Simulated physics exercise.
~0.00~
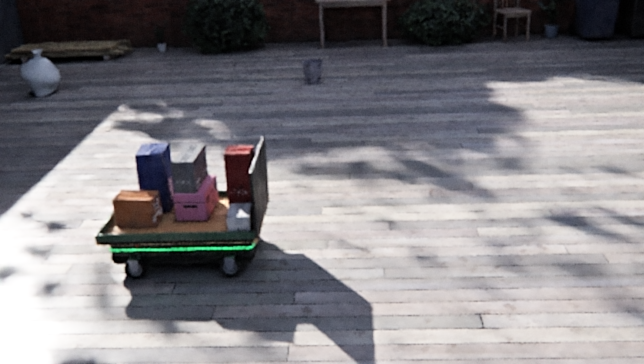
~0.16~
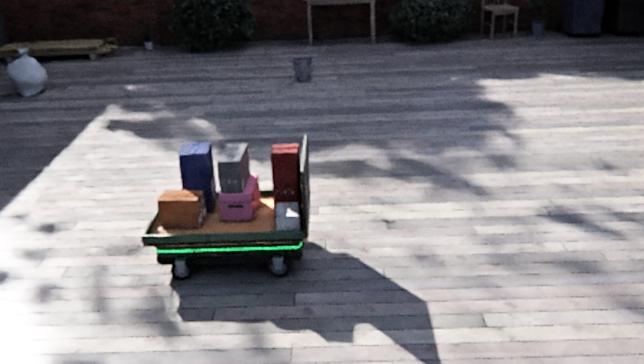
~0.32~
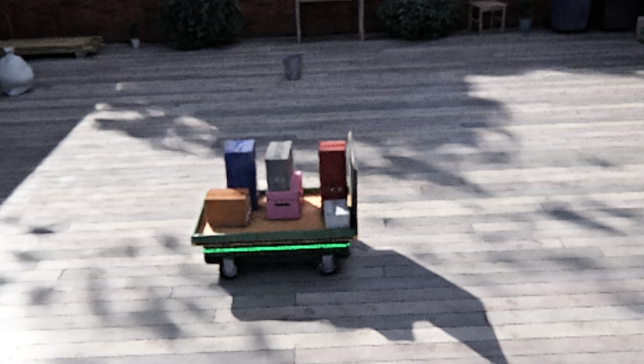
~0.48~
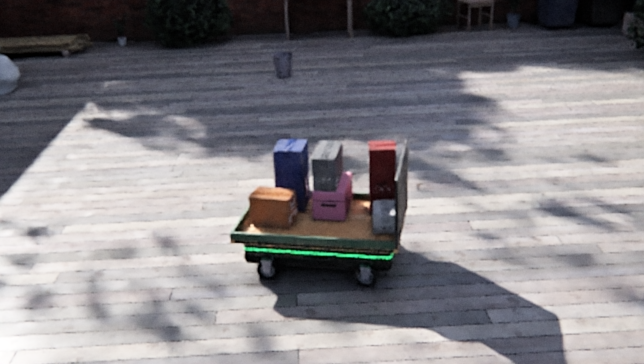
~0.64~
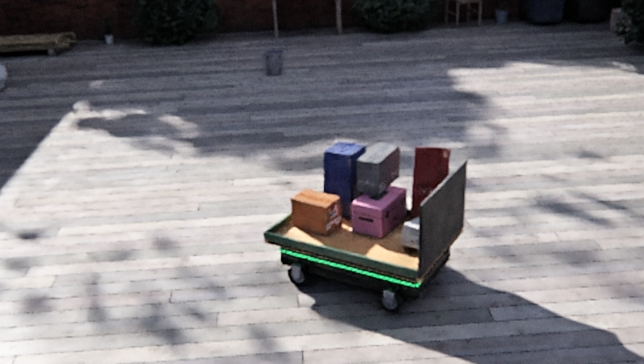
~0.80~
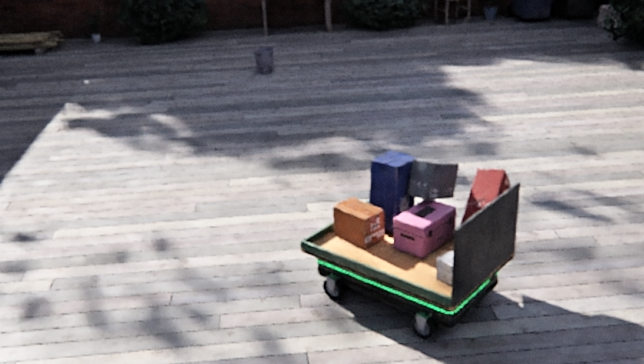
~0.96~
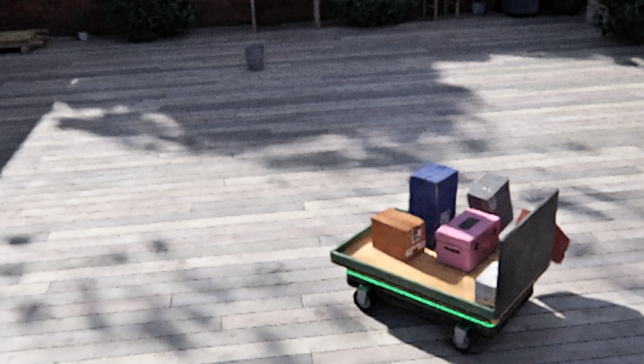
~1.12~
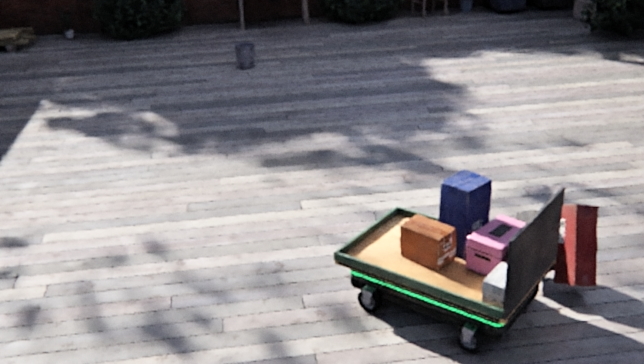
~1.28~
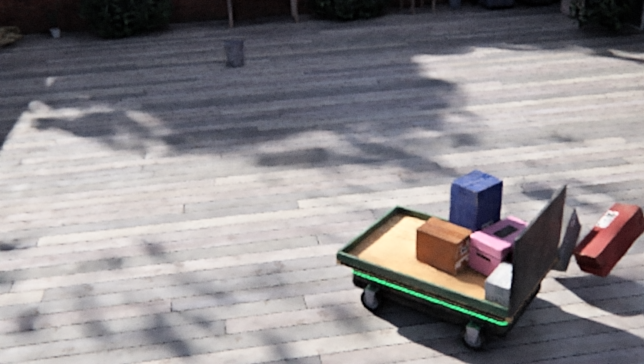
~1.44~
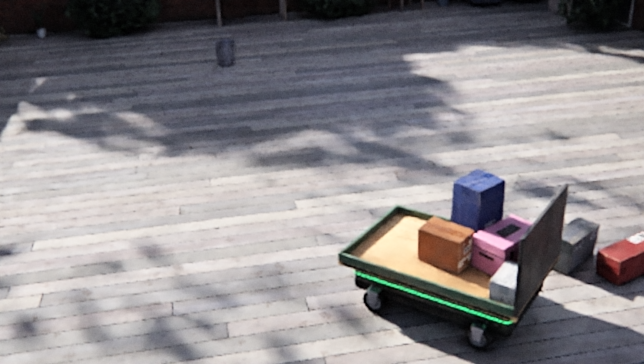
The footage shows a flat cart loaded with colored boxes rolling right across a sunlit wooden deck and turning. The red and grey boxes tip over its tall end board and land on the planks, while the blue, pink, orange and white ones stay aboard as it stops.
